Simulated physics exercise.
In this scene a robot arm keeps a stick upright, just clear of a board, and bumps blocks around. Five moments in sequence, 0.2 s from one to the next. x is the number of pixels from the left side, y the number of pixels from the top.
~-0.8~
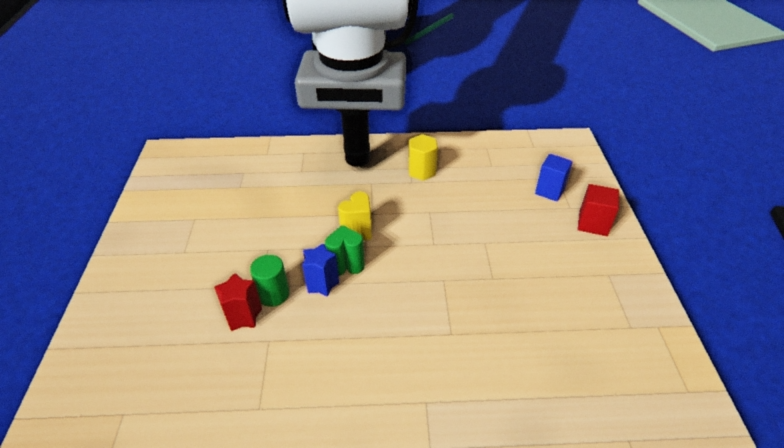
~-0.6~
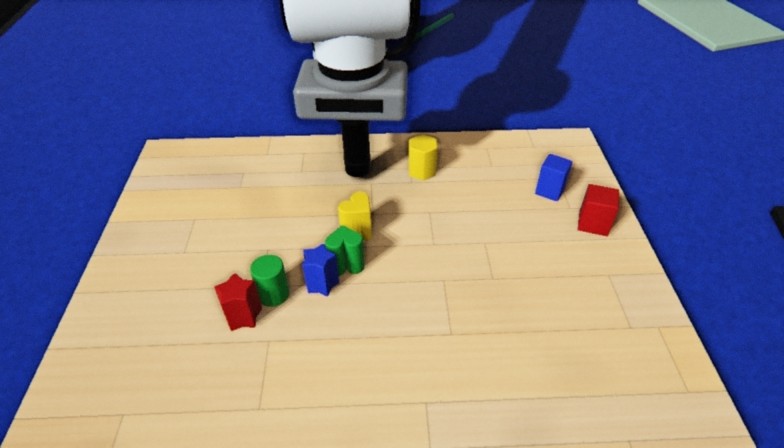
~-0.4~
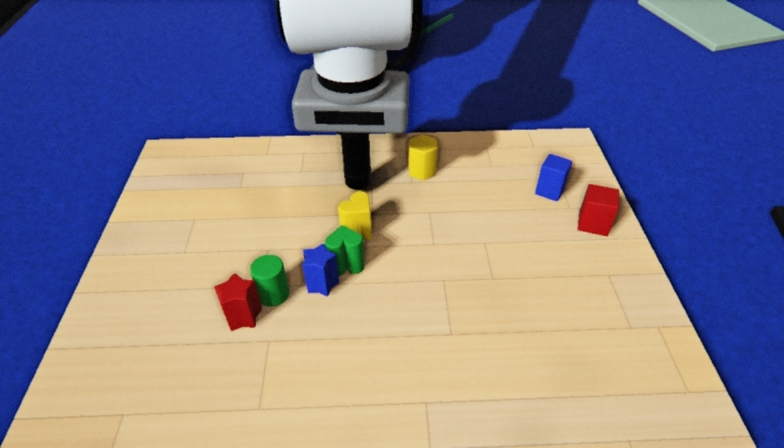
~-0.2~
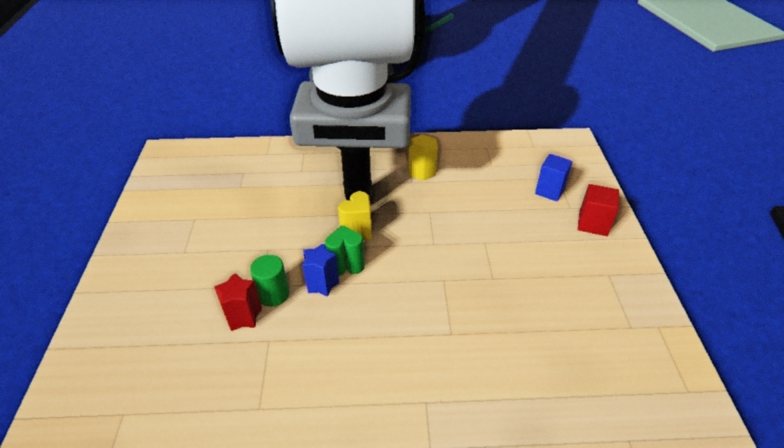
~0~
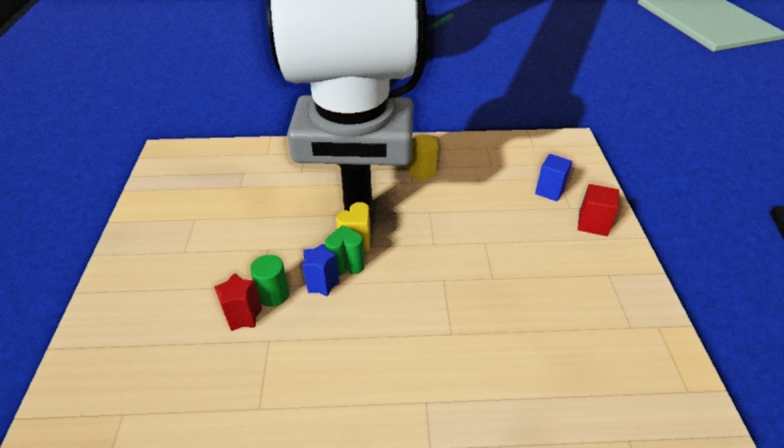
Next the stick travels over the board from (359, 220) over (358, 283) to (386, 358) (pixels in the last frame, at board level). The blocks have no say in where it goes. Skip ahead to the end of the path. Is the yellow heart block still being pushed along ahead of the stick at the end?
Yes - that is the case.
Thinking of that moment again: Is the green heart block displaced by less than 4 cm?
No, it doesn't check out.
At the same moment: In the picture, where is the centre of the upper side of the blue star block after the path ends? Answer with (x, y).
Its top middle: (303, 273).
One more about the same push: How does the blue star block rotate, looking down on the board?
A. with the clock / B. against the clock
That would be A.
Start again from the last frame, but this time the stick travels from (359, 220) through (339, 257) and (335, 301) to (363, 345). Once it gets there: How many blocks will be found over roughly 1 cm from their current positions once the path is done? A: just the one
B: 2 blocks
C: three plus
(C)
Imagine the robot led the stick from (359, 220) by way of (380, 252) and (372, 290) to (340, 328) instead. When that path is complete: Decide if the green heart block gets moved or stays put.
The push reaches it.
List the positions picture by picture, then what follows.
The first frame shows stick tip (358, 160); block tops, green circular block (266, 266); blue star block (318, 255); green heart block (343, 237); yellow heart block (356, 203).
The second frame shows stick (358, 170); blocks unchanged.
The third frame shows stick (358, 182); blocks unchanged.
The fourth frame shows stick (358, 196); blocks unchanged.
The fifth frame shows stick (359, 213); green circular block (266, 266); blue star block (318, 255); green heart block (343, 237); yellow heart block (355, 214).
On the path given first. One third of the way, stick (357, 254); blue star block (304, 272), turned 45° clockwise; green heart block (338, 271); yellow heart block (360, 253), turned 30° clockwise.
Two thirds of the way, stick (364, 299); blue star block (303, 273), turned 55° clockwise; green heart block (327, 297), turned 35° clockwise; yellow heart block (368, 303), turned 35° clockwise.
At the end, stick (386, 350); green circular block in place; blue star block (303, 273), turned 55° clockwise; green heart block (327, 297), turned 35° clockwise; yellow heart block (389, 359), turned 35° clockwise.
